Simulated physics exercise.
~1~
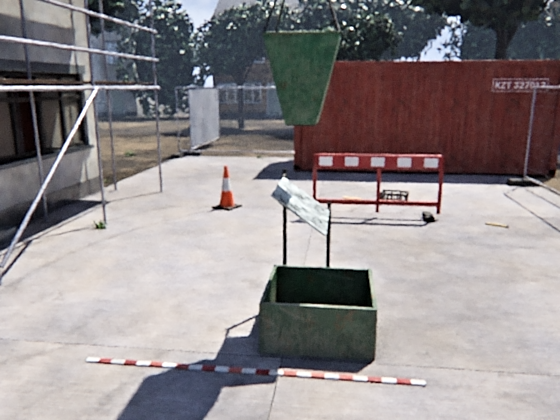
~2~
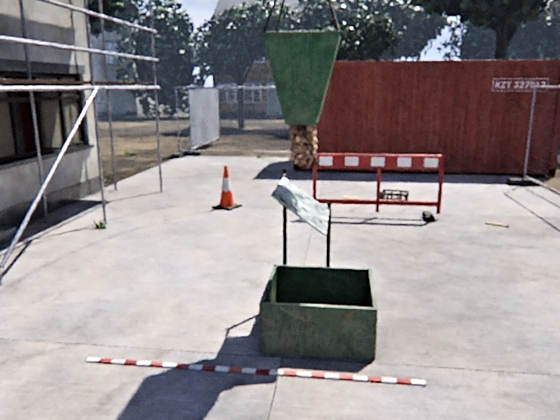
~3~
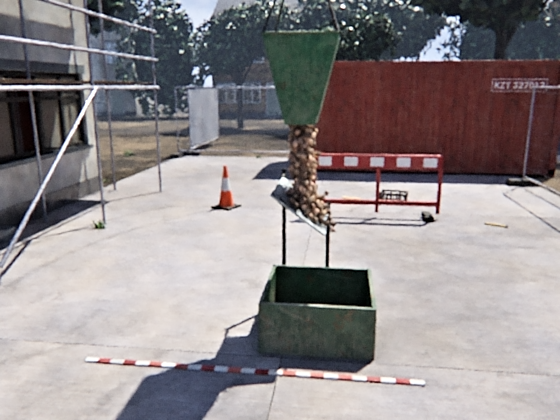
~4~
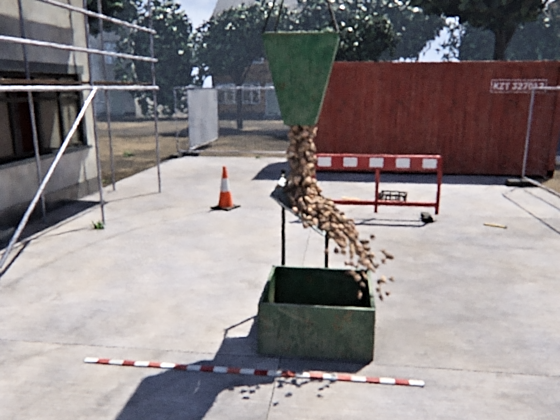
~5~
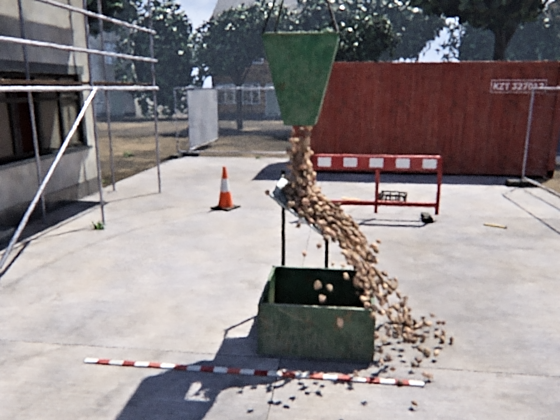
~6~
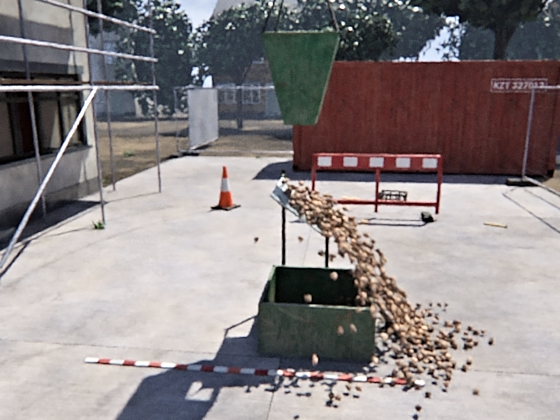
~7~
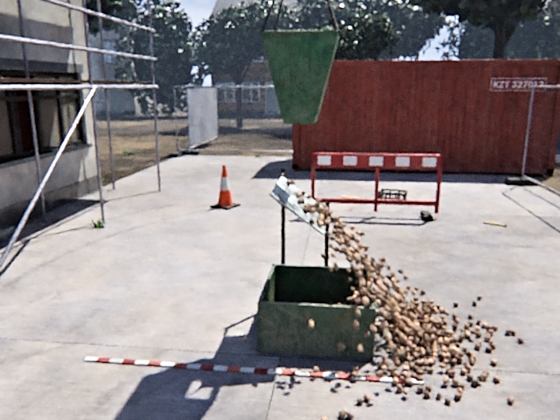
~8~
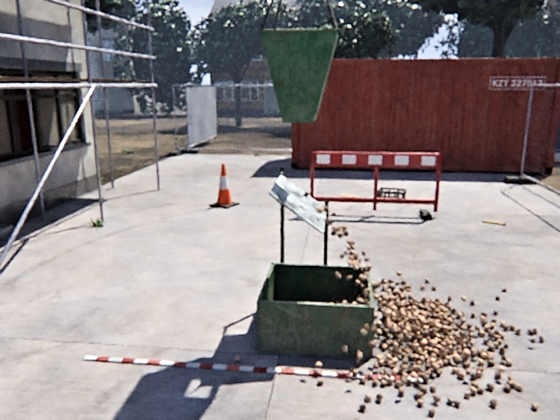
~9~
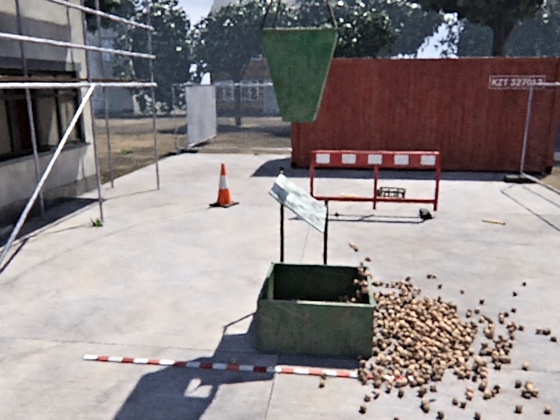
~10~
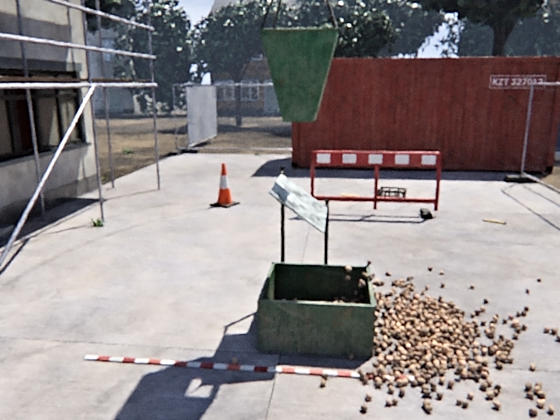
A green hopper drops cobbles onto a steel slide, and most land right of the bin.
